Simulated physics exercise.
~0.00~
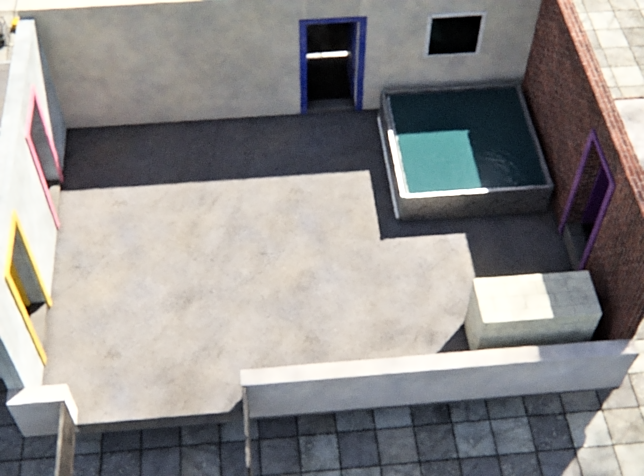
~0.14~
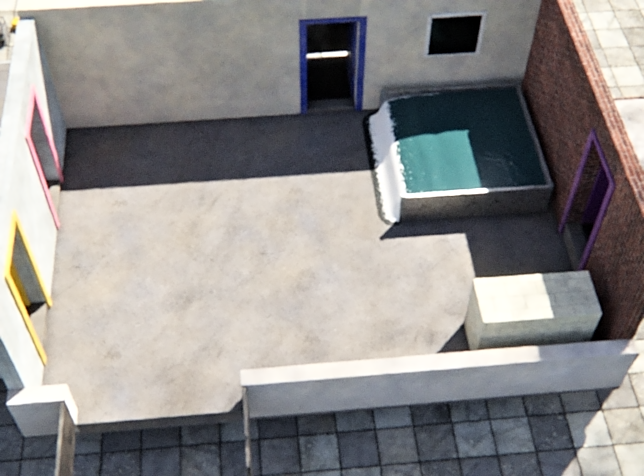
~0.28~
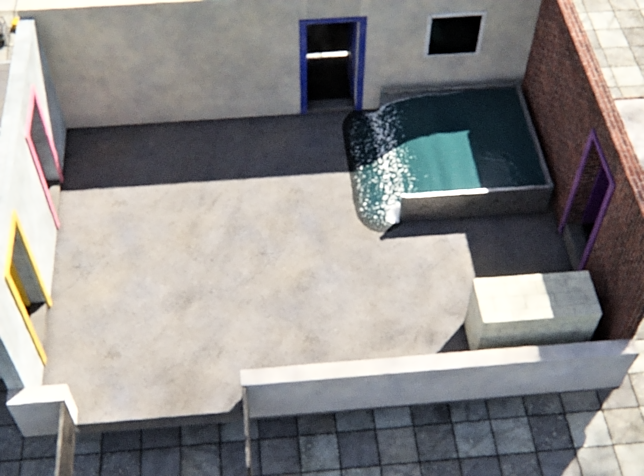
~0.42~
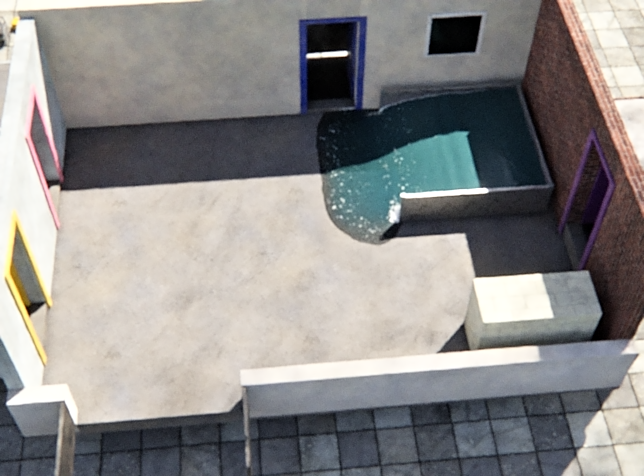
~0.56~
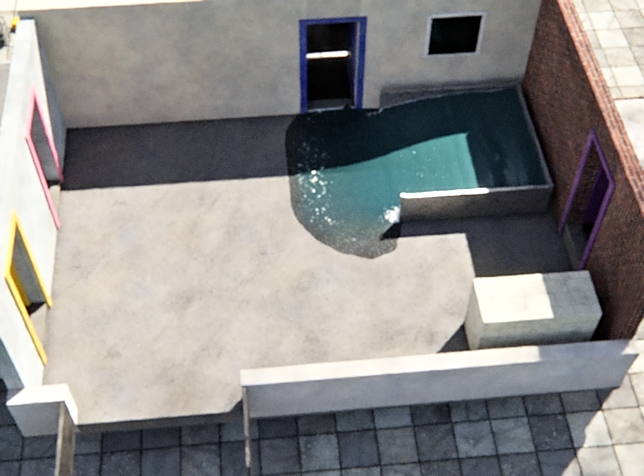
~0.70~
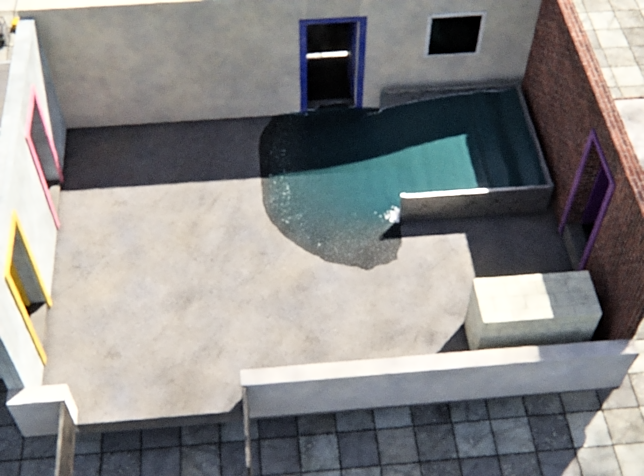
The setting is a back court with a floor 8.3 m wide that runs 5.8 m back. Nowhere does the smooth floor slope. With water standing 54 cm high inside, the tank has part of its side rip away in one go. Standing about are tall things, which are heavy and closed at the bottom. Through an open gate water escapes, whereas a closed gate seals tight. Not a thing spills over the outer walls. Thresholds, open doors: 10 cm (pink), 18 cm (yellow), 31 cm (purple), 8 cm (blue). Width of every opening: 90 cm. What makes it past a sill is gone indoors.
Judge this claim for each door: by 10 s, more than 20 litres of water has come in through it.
Verdicts: The pink door, true; the yellow door, false; the purple door, false; the blue door, true.
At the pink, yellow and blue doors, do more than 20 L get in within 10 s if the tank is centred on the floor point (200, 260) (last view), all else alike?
Lab note: Vs limit, pink door limit broken; yellow door limit broken; blue door limit held.
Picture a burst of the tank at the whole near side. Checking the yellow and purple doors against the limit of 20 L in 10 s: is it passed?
Yellow stays inside, purple stays inside, judged against that limit.
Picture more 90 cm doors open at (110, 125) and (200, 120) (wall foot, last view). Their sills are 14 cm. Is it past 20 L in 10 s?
Result in order - more than that, then not enough.
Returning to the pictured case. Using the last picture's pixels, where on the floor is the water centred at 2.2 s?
It lies at roughly (343, 173) in pixels.
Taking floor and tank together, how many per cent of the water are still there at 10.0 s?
Roughly 66 per cent is still there.
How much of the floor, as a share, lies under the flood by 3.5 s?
Close to 70 in a hundred.
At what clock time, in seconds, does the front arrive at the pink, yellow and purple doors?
Pink 2.0 s, yellow 3.0 s, purple not in the 10 s.
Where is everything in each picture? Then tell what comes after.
The first frame shows the tank at (463, 140) is whole and still, 54 cm deep.
In the second frame, the front is at (377, 114), 1.3 m from the gap at (393, 158); 0.6 m2 of floor is under water; 54 cm left at the back of the tank.
In the third frame, the front is at (360, 113), 1.4 m from the gap at (392, 160); 1.6 m2 of floor is under water; 54 cm left at the back of the tank.
In the fourth frame, the front is at (331, 113), 1.7 m from the gap at (392, 161); 3.2 m2 of floor is under water; 54 cm left at the back of the tank.
In the fifth frame, water pours out at (392, 161) and has run 2.0 m, to (302, 117); typically 7 cm deep outside, 54 cm at the tank's back.
In the sixth frame, the front is at (279, 116), 2.4 m from the gap at (392, 161); 6.4 m2 of floor is under water; 53 cm left at the back of the tank.
After 1.4 s water covers 35 % of the floor and is deepest (24 cm) near (387, 188); pink door not reached, yellow door not reached, purple door not reached, blue door 15 cm at the sill, 5 L in.
After 2.2 s water covers 55 % of the floor and is deepest (20 cm) near (386, 180); pink door 17 cm at the sill, 0 L in, yellow door not reached, purple door not reached, blue door 15 cm at the sill, 24 L in.
After 3.5 s water covers 70 % of the floor and is deepest (32 cm) near (67, 134); pink door 27 cm at the sill, 72 L in, yellow door 16 cm at the sill, 0 L in, purple door not reached, blue door 11 cm at the sill, 46 L in.
After 6.0 s water covers 70 % of the floor and is deepest (20 cm) near (40, 412); pink door 15 cm at the sill, 192 L in, yellow door 10 cm at the sill, 0 L in, purple door not reached, blue door 7 cm at the sill, 53 L in.
After 10.0 s water covers 85 % of the floor and is deepest (10 cm) near (466, 356); pink door 6 cm at the sill, 200 L in, yellow door 8 cm at the sill, 0 L in, purple door not reached, blue door 4 cm at the sill, 53 L in.
